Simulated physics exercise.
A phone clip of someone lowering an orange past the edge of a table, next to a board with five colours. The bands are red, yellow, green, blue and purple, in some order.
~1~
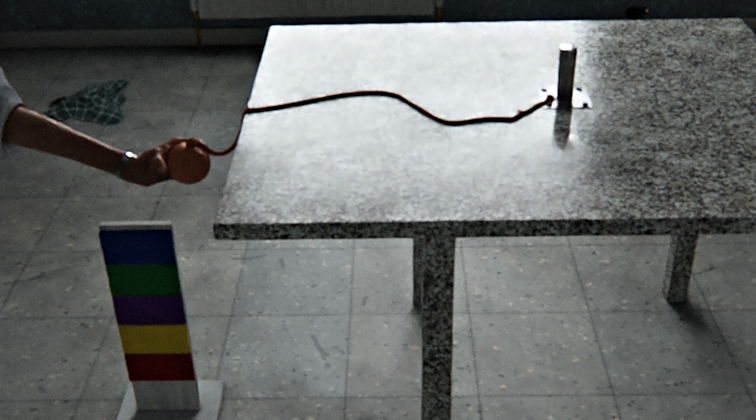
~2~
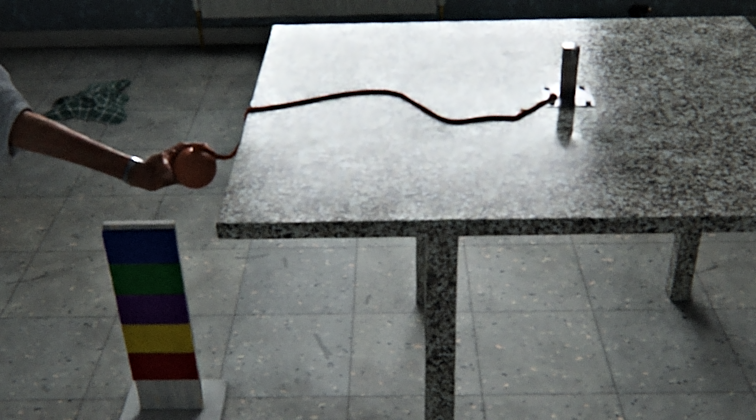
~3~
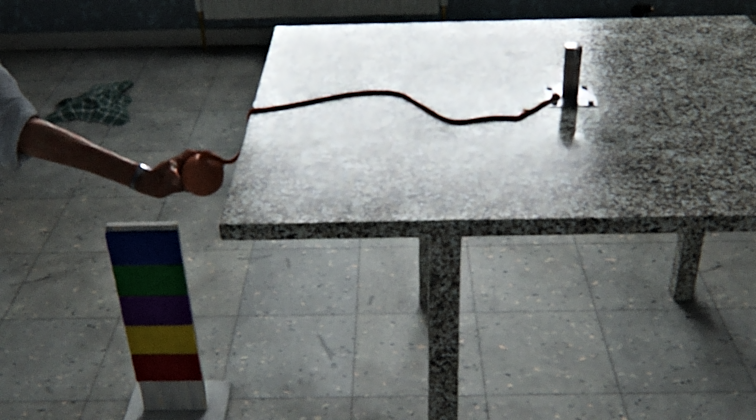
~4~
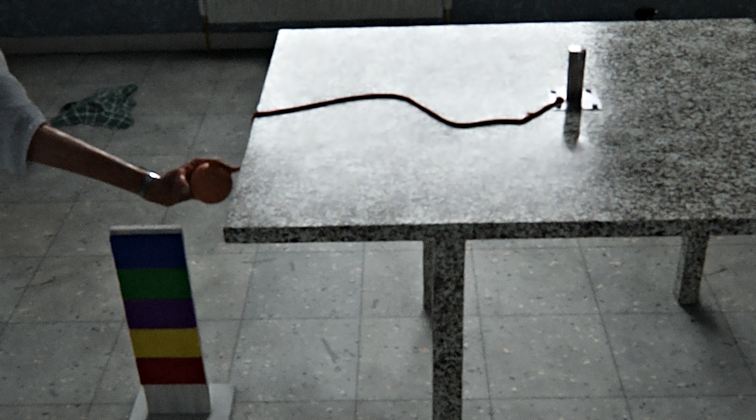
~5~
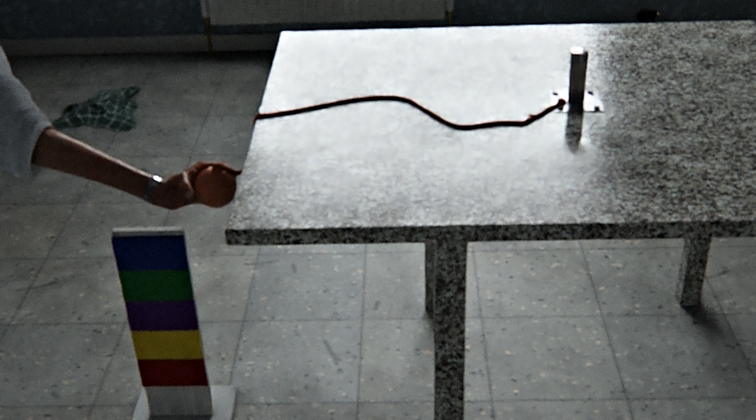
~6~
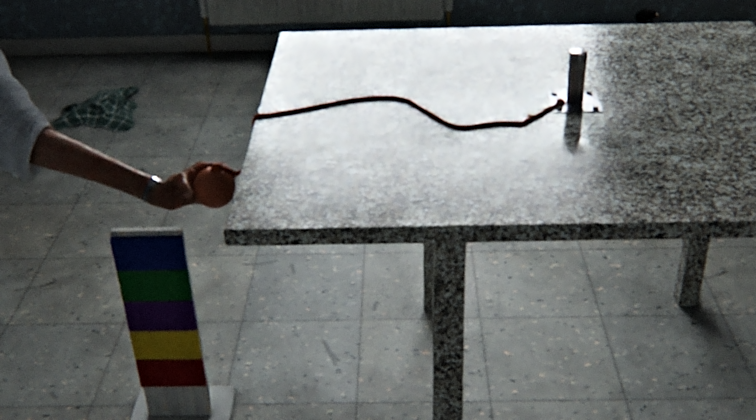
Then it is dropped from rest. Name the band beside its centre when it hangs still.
Its middle rests at the green band.
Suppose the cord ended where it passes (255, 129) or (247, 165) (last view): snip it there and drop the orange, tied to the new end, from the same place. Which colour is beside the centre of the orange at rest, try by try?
Taking them in turn: Higher than all five; blue.
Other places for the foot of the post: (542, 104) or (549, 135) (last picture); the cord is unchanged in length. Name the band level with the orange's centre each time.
Taking them in turn: Purple; purple.
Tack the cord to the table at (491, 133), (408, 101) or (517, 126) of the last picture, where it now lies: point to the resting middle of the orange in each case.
In that order: (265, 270), (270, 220) and (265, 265).
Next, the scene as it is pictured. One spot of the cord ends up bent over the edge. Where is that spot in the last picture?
That spot is around (319, 106).
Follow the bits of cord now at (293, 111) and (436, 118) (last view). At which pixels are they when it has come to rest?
The first at (255, 157), the second at (394, 114).
Early on, orange near (244, 266); level with green.
Midway, orange near (302, 274); level with green.
Near the end, orange near (260, 277); level with green.
Finally, orange near (264, 281); level with green. The green one.
